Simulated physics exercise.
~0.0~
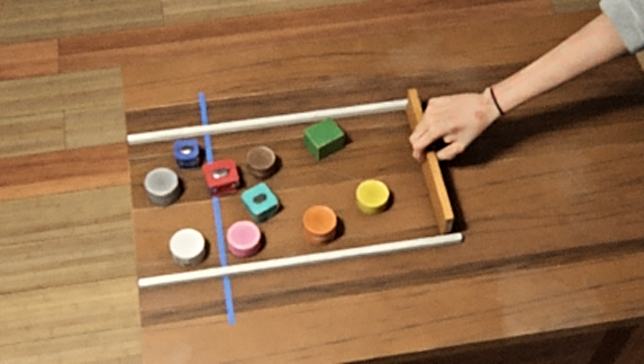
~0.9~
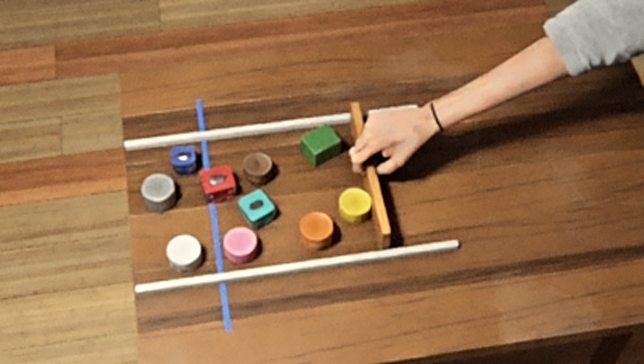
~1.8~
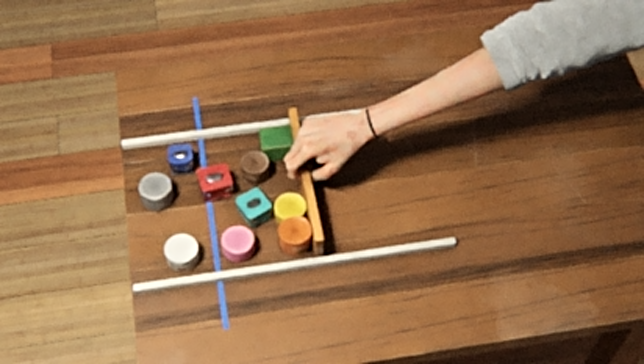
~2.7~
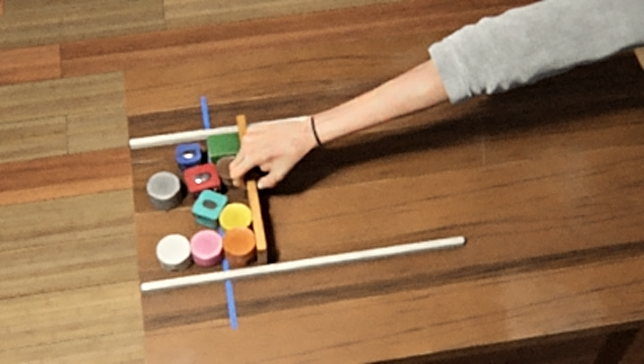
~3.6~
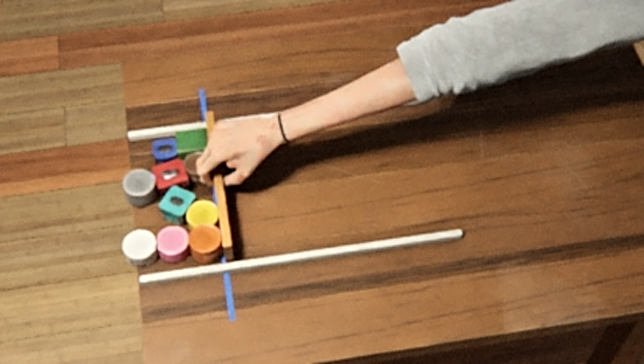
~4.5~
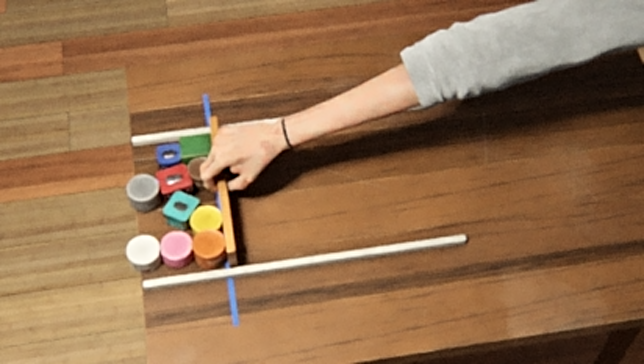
In the video, a hand pushes a wooden board leftward between two white rails on a wooden table, gathering small colourful tubs, cases and a green block ahead of it, until the board stops at the blue tape with the objects clustered near the table's left edge, none fallen.
